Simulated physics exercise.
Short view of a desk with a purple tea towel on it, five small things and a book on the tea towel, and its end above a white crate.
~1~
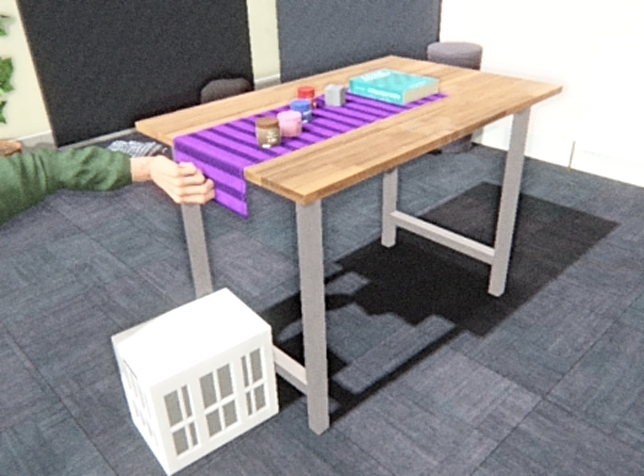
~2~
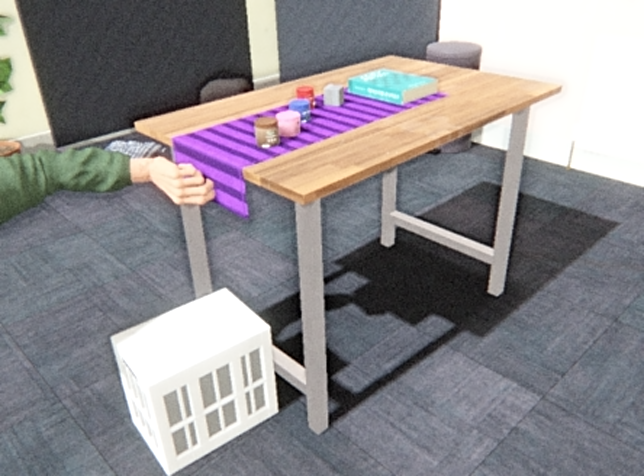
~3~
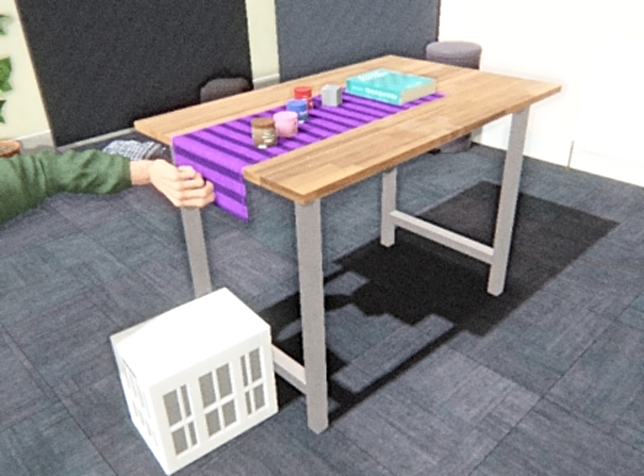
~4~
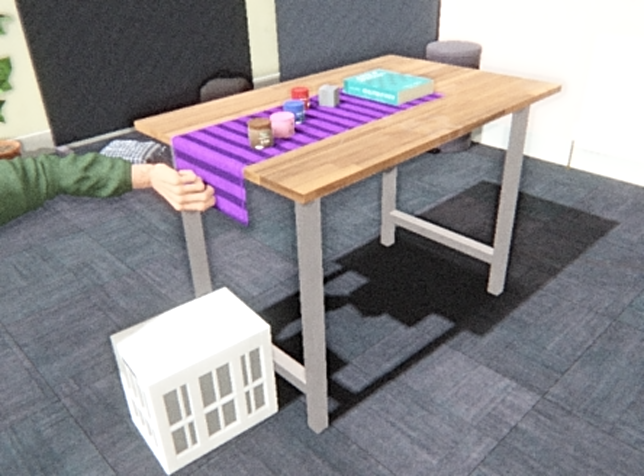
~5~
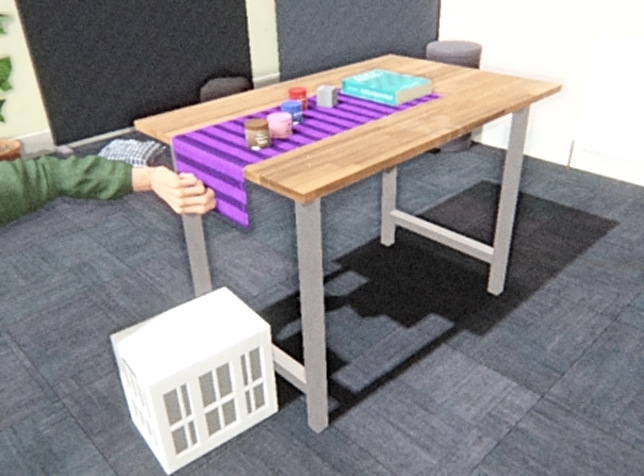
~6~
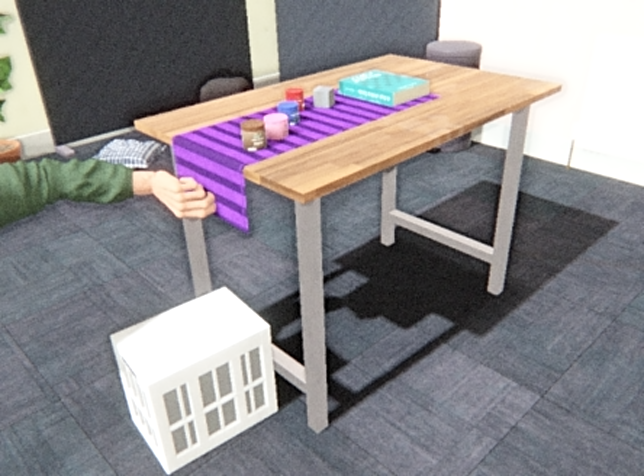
At the start, a hand in a green sleeve grips the end of a striped purple cloth on a wooden table, above a white crate. The hand draws the cloth slowly down over the edge, and the small pots, grey cube and teal book shift slightly left with it.
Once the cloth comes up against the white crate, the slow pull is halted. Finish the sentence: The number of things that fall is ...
The number of things that fall is three.
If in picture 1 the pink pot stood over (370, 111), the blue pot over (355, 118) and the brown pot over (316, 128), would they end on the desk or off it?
The pink pot is still on top, the blue pot is still on top, the brown pot is off the top.
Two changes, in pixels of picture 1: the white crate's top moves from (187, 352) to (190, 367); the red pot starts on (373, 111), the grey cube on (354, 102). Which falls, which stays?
Final state: The red pot is still in place, the grey cube is still in place.
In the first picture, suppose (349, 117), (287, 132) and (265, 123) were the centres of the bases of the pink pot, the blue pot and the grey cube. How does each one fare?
As for the pink pot, it stays aboard; the blue pot goes off; the grey cube goes off.
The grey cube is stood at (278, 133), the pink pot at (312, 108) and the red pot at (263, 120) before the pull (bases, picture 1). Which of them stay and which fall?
Outcome: The grey cube is gone, the pink pot is still in place, the red pot is gone.
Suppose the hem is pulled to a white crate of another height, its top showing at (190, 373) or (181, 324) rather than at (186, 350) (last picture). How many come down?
4 and 2.
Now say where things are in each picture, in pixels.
Hem (249, 219); brown pot (267, 120); pink pot (289, 115); blue pot (300, 102); red pot (306, 88); grey cube (335, 87); top of the crate (187, 352), in the first frame.
Hem (249, 220); brown pot (266, 120), in the second frame.
Hem (249, 222); pink pot (285, 115), in the third frame.
Hem (249, 226); blue pot (294, 103); top of the crate (186, 351), in the fourth frame.
Hem (249, 230); red pot (298, 89), in the fifth frame.
Hem (249, 234); brown pot (253, 123); pink pot (276, 117); blue pot (288, 104); red pot (294, 90); grey cube (324, 89), in the sixth frame.
Early on, hem near (217, 246); all still up.
Midway, hem near (221, 289); brown pot and pink pot gone.
Near the end, hem on the crate; brown pot, pink pot and blue pot gone.
Finally, hem on the crate; brown pot, pink pot and blue pot gone. Over the edge go three.
